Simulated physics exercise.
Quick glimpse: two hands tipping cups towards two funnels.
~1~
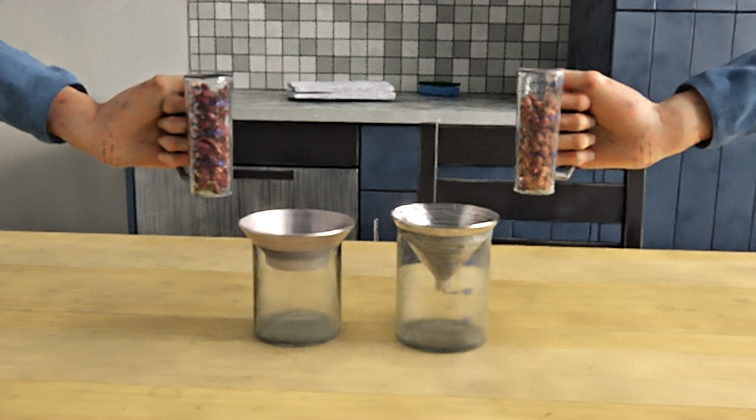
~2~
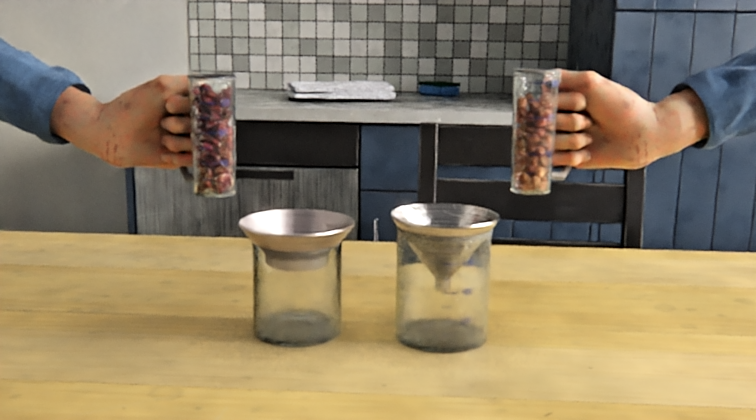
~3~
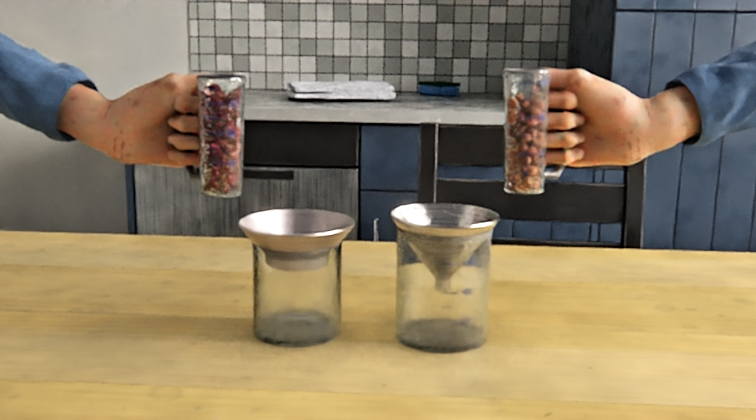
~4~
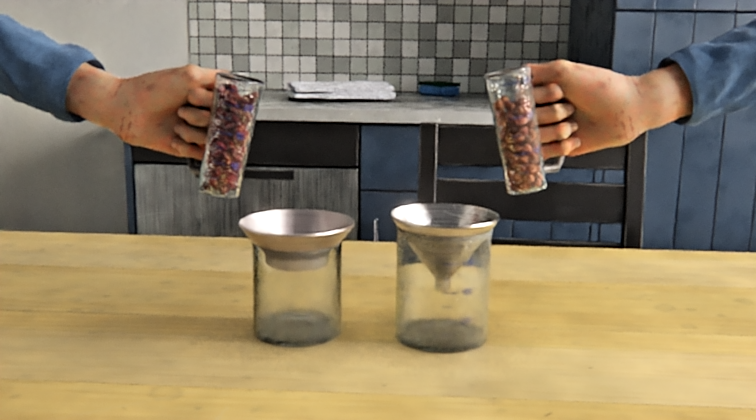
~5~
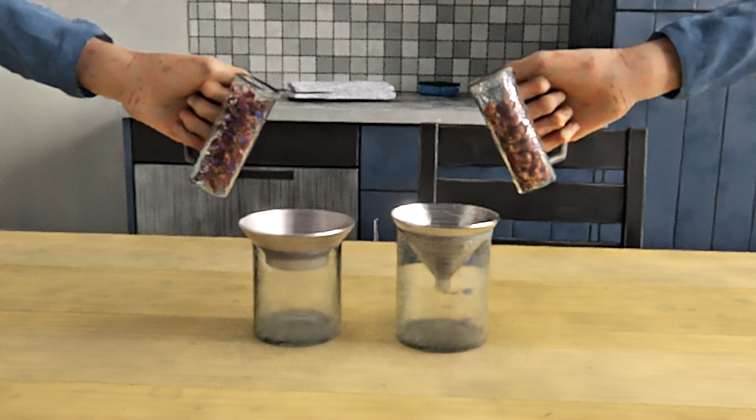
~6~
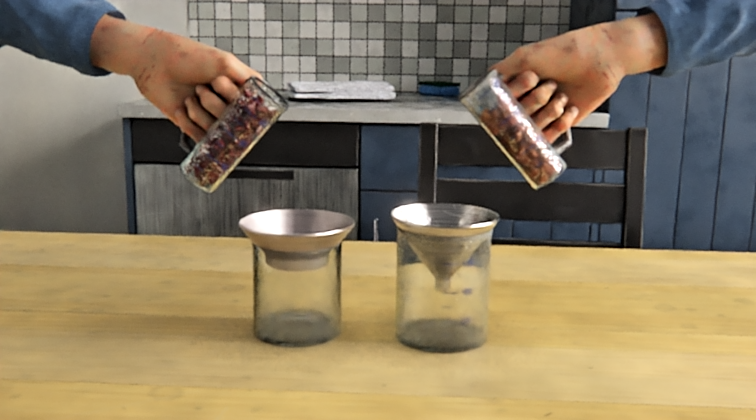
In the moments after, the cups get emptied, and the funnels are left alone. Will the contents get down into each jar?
Lab note: Left funnel empties completely; right funnel chokes.
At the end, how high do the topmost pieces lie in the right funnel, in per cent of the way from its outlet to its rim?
Measured level: Roughly 85 in a hundred.
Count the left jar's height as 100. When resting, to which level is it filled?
25 %, roughly.
Then, 0.36 s after the last picture, left, nearly all still in the cup, a stray few in or over the funnel; right, all still in the cup.
Then, 0.67 s after the last picture, left, nearly all still in the cup, a stray few in or over the funnel, a stray few down in the jar; right, all still in the cup.
Then, 0.94 s after the last picture, left, about a third still in the cup, about a quarter in or over the funnel, about a third down in the jar; right, about half still in the cup, about half in or over the funnel.
At rest, left, all down in the jar; right, nearly all stuck in the funnel, a stray few down in the jar.
